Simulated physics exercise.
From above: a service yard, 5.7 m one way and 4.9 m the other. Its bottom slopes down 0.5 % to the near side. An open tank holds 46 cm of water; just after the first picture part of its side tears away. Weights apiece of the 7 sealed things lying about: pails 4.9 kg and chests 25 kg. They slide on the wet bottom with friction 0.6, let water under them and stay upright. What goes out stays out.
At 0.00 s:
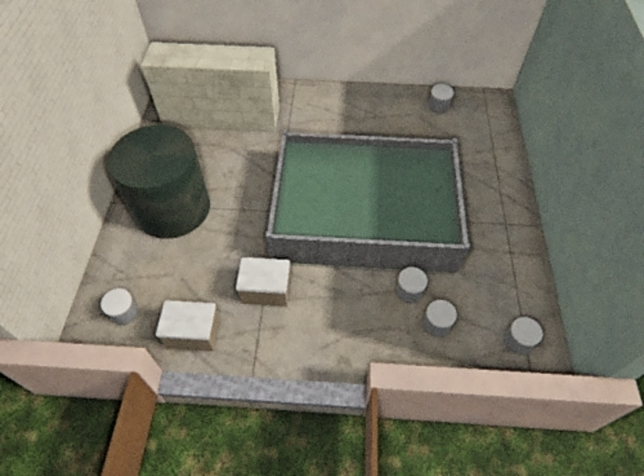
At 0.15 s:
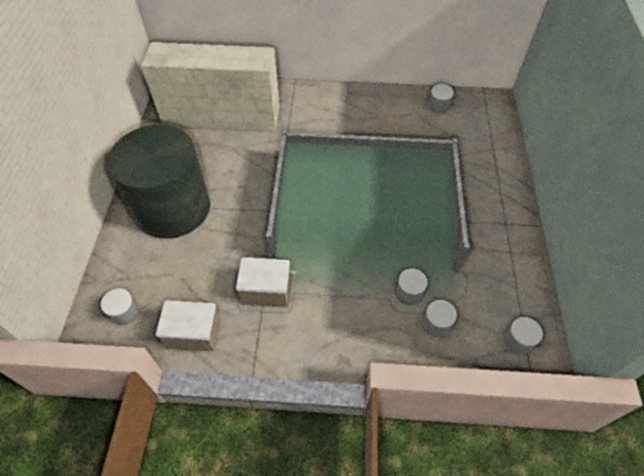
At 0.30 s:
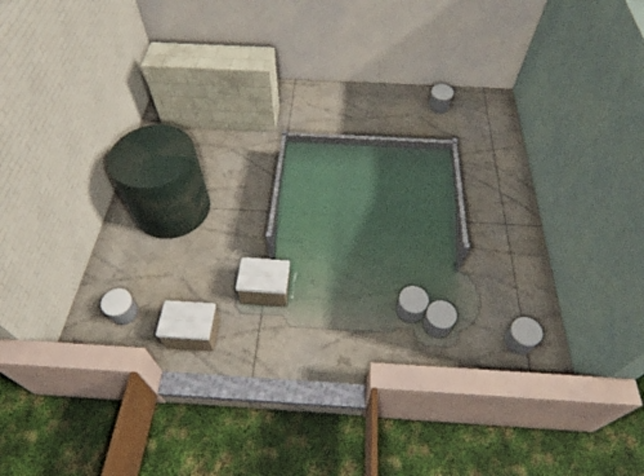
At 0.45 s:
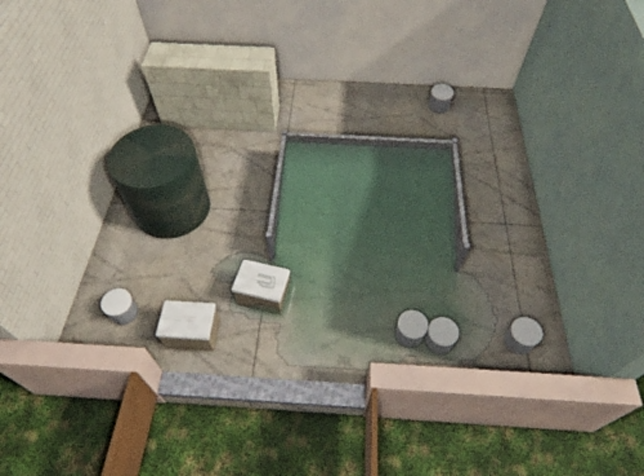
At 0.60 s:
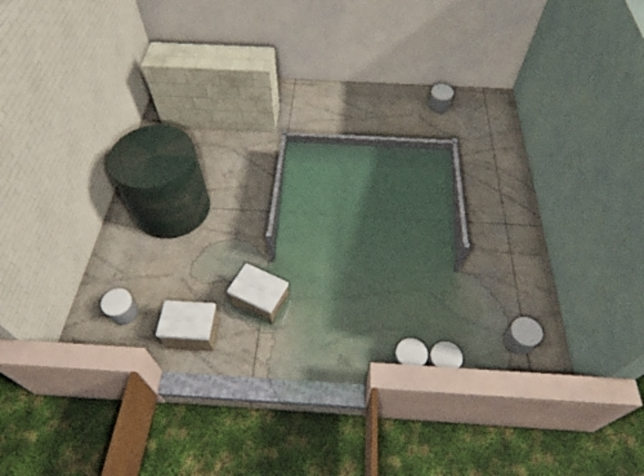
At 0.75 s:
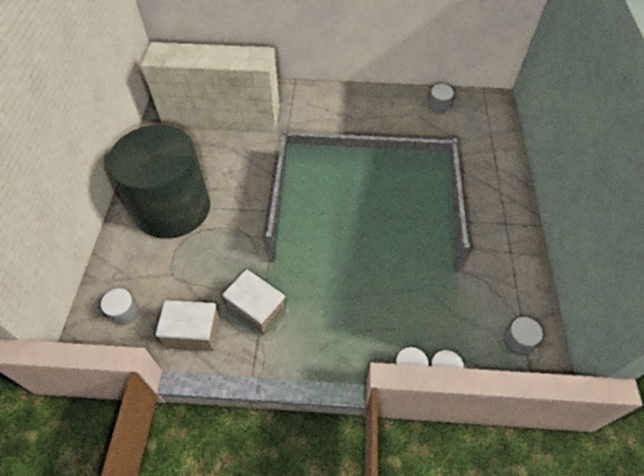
A walled yard with a stained grey floor is seen from above by a still camera, with grass beyond a low pink wall at the near side. A grey-rimmed tank of green water sits in the middle, a dark green cylinder and pale block to its left, with white-topped chests and grey pails around. The tank's near side gives way, water spreads toward the viewer, two pails slide to the near wall, and one chest shifts and turns.
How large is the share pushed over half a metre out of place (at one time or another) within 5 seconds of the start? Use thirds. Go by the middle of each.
It is from one to two thirds.
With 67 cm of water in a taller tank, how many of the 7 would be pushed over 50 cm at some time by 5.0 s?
In that case 5 of them.
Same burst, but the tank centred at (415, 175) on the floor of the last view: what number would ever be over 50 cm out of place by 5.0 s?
In that case 3 of them.
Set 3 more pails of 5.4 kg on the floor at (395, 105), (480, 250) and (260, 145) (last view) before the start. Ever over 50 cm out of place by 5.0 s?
In that order: Less, over, short of it.
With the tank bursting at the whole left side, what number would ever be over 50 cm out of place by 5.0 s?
In that case 2 of them.
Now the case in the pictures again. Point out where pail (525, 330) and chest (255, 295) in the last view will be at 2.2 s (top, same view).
Near (547, 283) and (224, 343).
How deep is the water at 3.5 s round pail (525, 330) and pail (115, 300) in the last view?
About 6 and 1 cm.
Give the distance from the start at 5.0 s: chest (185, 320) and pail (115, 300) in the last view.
In that order: 5 cm, 0 cm.
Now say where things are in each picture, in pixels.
The first picture shows a pail at (413, 279), on the bottom; a pail at (442, 313), on the bottom; 3.4 m2 under water; 0 of 7 have shifted.
The second picture shows a pail at (413, 281), on the bottom; a pail at (442, 313) rests on the ground; 4.3 m2 under water; 0 of 7 have shifted.
The third picture shows a pail at (414, 299) rests on the ground, 26 cm from its start; a pail at (442, 314), on the bottom; water covers 5.3 m2; 1 of 7 have shifted.
The fourth picture shows a pail at (413, 324), on the bottom, 56 cm from its start; a pail at (444, 331), on the bottom, 21 cm from its start; 6.5 m2 under water; 3 of 7 have shifted.
The fifth picture shows a pail at (412, 353), on the bottom, 88 cm from its start; a pail at (447, 356), on the bottom, 49 cm from its start; 7.8 m2 under water; 3 of 7 have shifted.
The sixth picture shows a pail at (412, 362), afloat, 99 cm from its start; a pail at (448, 365) rests on the ground, 59 cm from its start; 8.6 m2 under water; 3 of 7 have shifted.
After 1.1 s 3 of 7 are over 50 cm from their spots; 2 afloat.
After 2.2 s 4 of 7 are over 50 cm from their spots; 3 afloat.
After 3.5 s 4 of 7 are over 50 cm from their spots; 1 afloat.
After 5.0 s 4 of 7 are over 50 cm from their spots, and 4 have been at some point; 2 afloat.
